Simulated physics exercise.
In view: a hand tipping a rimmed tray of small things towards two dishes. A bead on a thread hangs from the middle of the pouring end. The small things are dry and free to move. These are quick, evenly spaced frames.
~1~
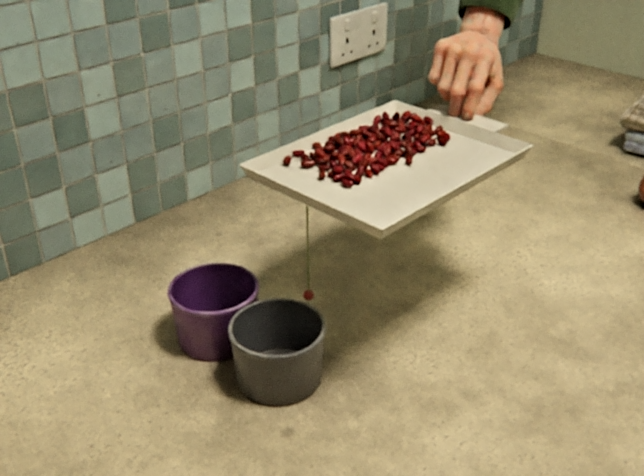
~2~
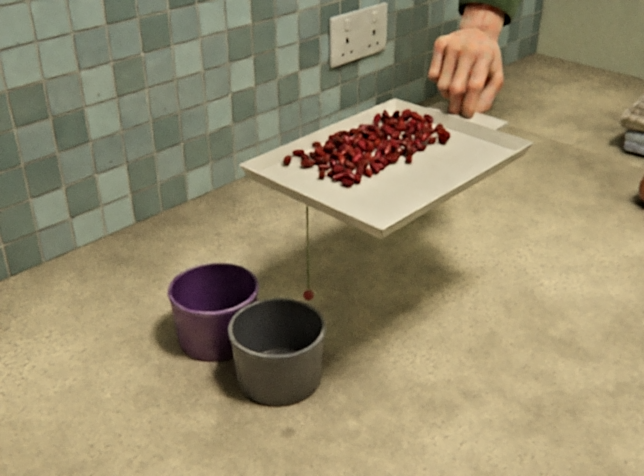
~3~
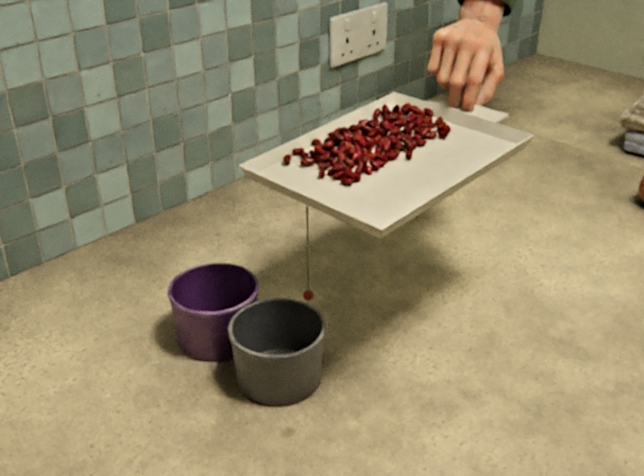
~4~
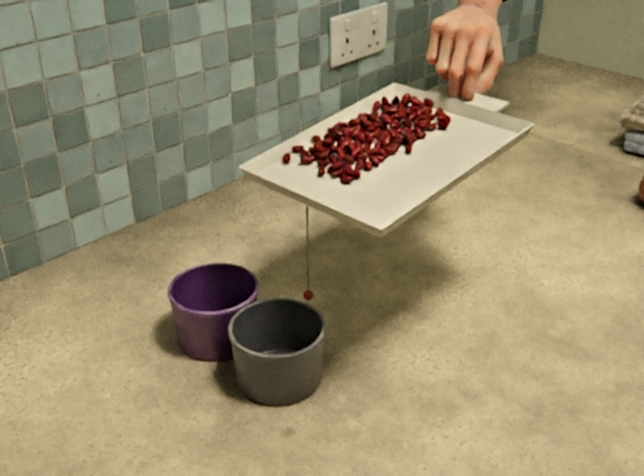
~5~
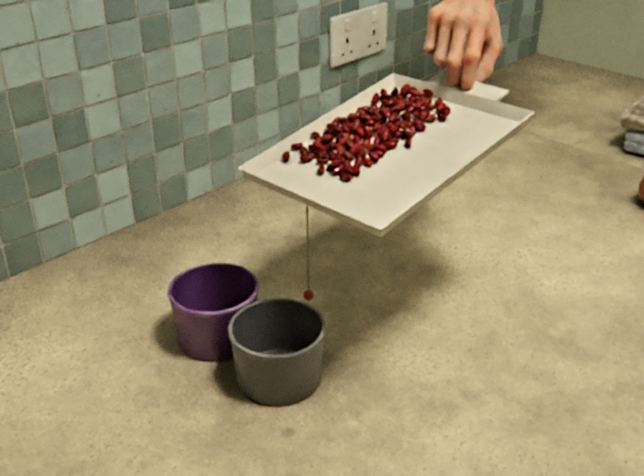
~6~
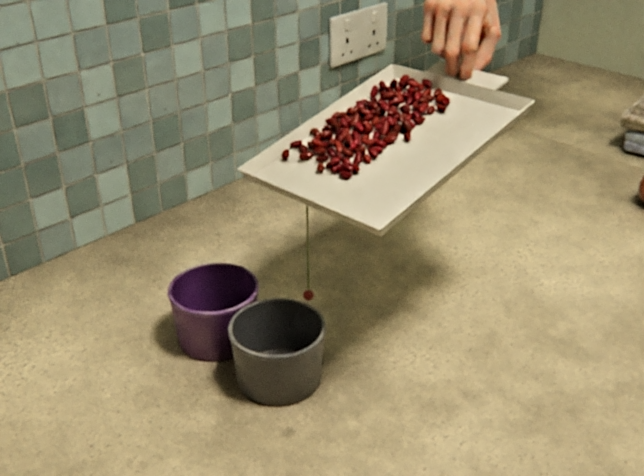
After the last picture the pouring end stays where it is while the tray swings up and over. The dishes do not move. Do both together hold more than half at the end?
In the dishes lies more than half of it.
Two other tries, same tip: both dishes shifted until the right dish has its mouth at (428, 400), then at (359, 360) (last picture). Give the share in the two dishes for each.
Near 10 % and 40 %.
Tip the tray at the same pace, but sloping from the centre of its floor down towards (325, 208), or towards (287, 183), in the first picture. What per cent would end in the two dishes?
First some 60, then 60 per cent.
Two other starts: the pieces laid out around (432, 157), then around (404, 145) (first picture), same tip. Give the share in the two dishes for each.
The first gives 80 %, the second 80 %.
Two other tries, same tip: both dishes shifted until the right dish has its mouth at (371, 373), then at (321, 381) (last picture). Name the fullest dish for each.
The first try: The left one. The second: The left dish.
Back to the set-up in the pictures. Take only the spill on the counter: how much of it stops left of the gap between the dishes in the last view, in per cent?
Close to 30 per cent.
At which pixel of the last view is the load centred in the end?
Close to (257, 357).
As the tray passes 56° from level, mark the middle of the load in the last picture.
At about (282, 169).
Soon after the last picture, tray tipped steeply; most on the tray; a stray few in the right dish; a stray few in the left dish; a stray few outside both; a small part in the air.
A little later, tray tipped right over; a small part on the tray; about a third in the right dish; about a third in the left dish; a small part outside both; about a quarter in the air.
Later still, tray tipped past a quarter turn; about half in the right dish; about a third in the left dish; a small part outside both.
At rest, tray tipped past a quarter turn; about half in the right dish; about a third in the left dish; a small part outside both.
